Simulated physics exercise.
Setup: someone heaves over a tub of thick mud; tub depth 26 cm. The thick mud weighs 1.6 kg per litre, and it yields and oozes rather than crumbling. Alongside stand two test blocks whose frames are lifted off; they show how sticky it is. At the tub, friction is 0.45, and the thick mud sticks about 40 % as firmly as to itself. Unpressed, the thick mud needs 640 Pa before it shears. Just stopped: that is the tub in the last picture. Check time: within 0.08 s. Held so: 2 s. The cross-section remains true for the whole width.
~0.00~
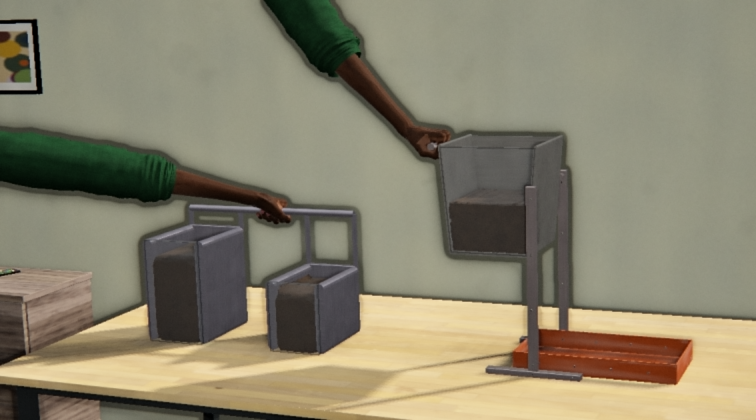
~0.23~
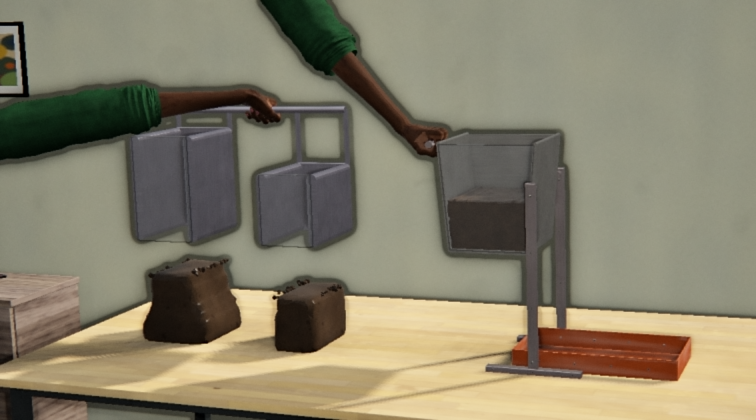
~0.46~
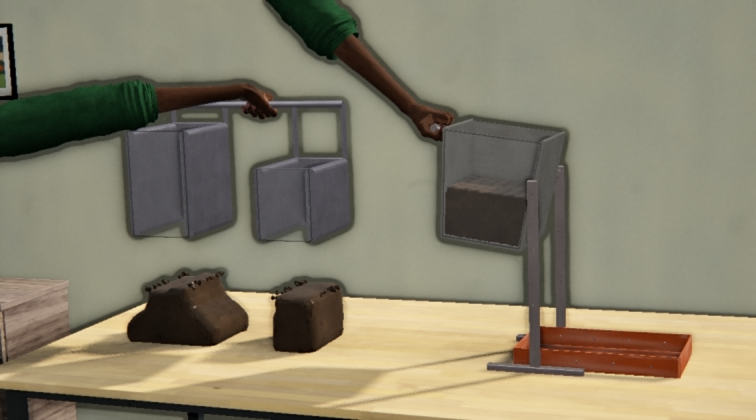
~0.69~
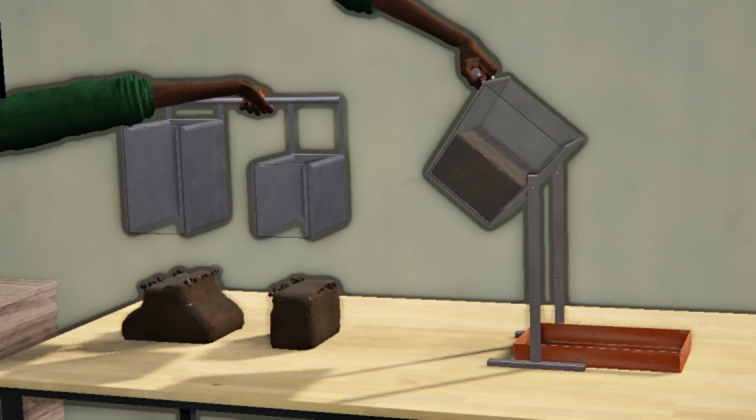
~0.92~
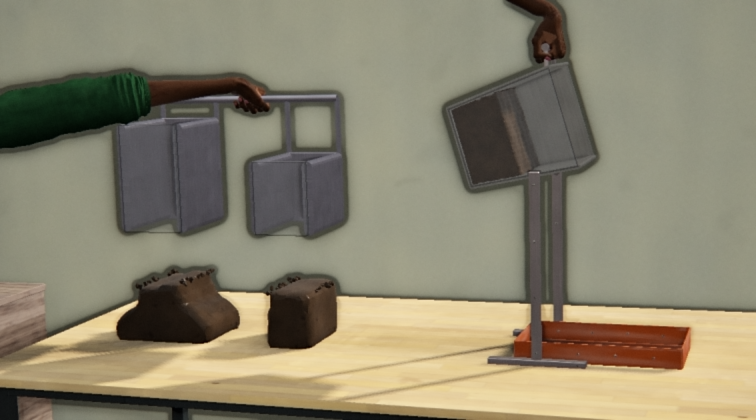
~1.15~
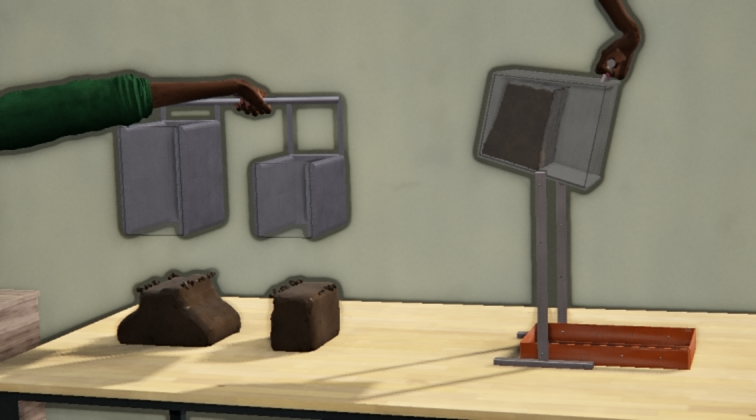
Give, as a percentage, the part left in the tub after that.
I would say roughly 0 per cent is left.
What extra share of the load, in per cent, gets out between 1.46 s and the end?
I'd say close to 65 in a hundred.
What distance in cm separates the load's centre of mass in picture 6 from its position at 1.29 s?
Shift: Roughly 7 cm.
After 1.29 s, the tub is at 102 degrees and holds 100 %.
After 1.46 s, the tub is at 102 degrees and holds 66 %.
After 1.63 s, the tub is at 102 degrees and holds 32 %.
After 1.80 s, the tub is at 102 degrees and holds 0 %.
After 3.15 s, the tub is at 102 degrees and holds 0 %.
